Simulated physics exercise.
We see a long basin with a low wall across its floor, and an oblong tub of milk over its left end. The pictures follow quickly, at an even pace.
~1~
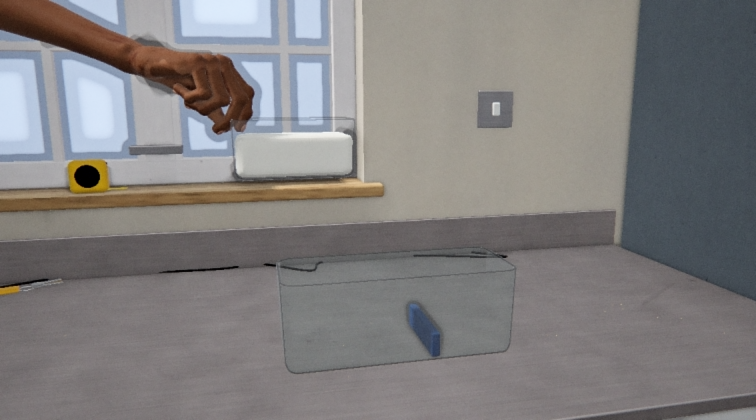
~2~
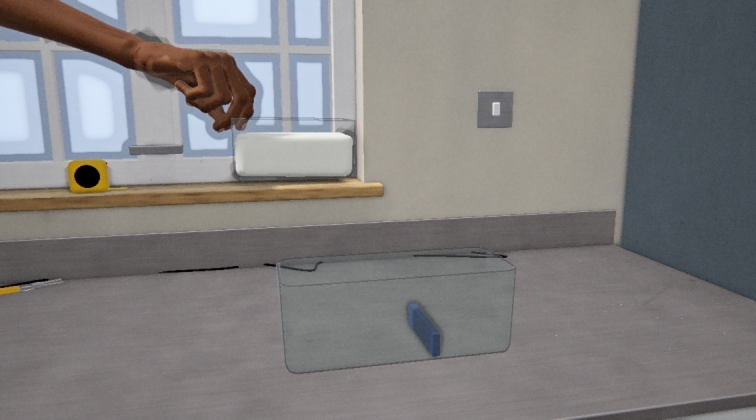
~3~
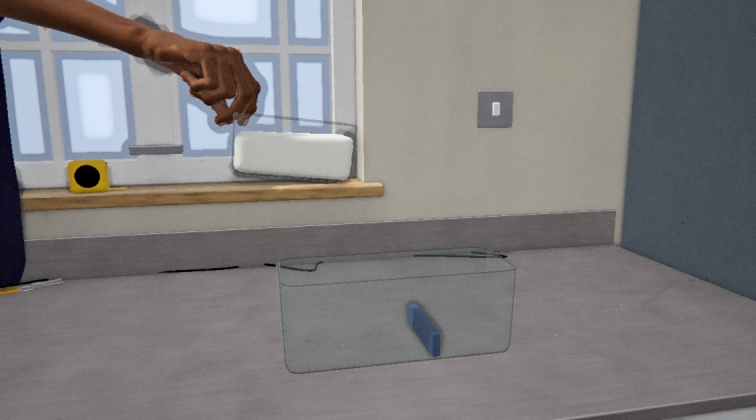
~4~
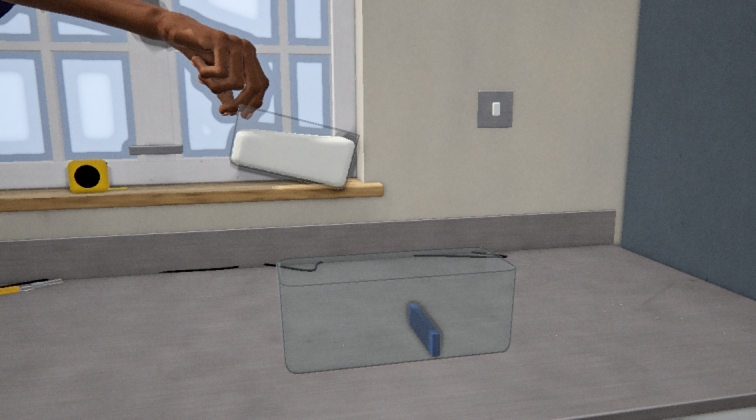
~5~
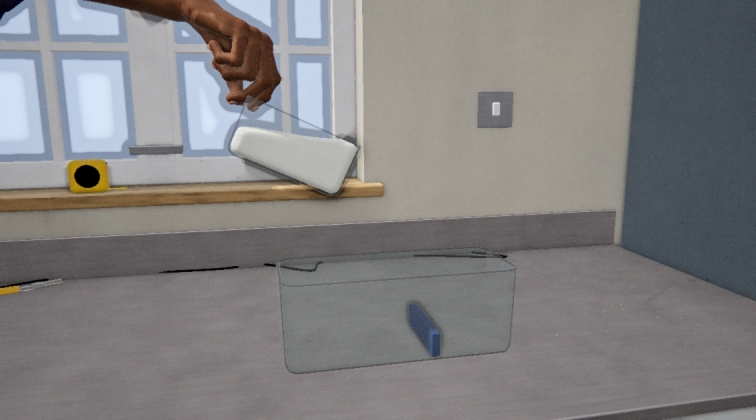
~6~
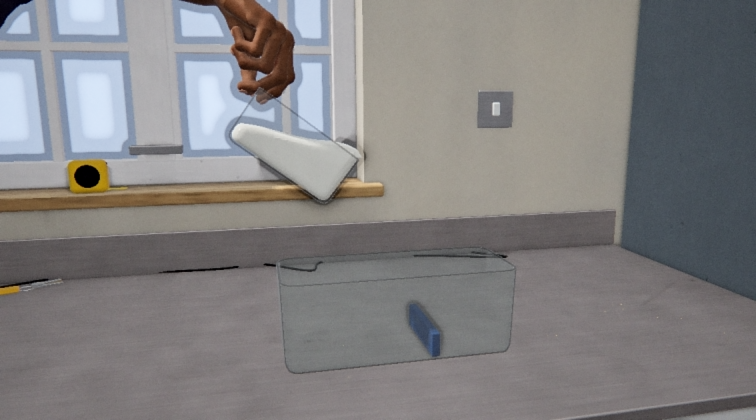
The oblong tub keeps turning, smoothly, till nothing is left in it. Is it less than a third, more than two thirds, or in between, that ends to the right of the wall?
It comes to less than a third.
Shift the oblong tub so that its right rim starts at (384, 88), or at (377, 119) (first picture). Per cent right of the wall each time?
The first gives 40 %, the second 30 %.
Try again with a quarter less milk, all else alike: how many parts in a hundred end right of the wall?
It comes to 20 per cent or so.
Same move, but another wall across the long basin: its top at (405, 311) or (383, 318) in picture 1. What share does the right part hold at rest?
Near 15 % and 55 %.
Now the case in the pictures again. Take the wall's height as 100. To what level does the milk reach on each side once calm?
Left about 50, right about 30.
A moment on, the oblong tub is tipped right over and 17 per cent is still to pour, 24 is left of the wall and 0 right of it.
Next, the oblong tub is tipped right over and 4 per cent is still to pour, 74 is left of the wall and 4 right of it.
Then the oblong tub is tipped right over and 0 per cent is still to pour, 67 is left of the wall and 18 right of it.
Later the oblong tub is tipped right over and 0 per cent is still to pour, 70 is left of the wall and 22 right of it.
In the end 71 per cent lies left of the wall, 22 right of it and 8 outside.
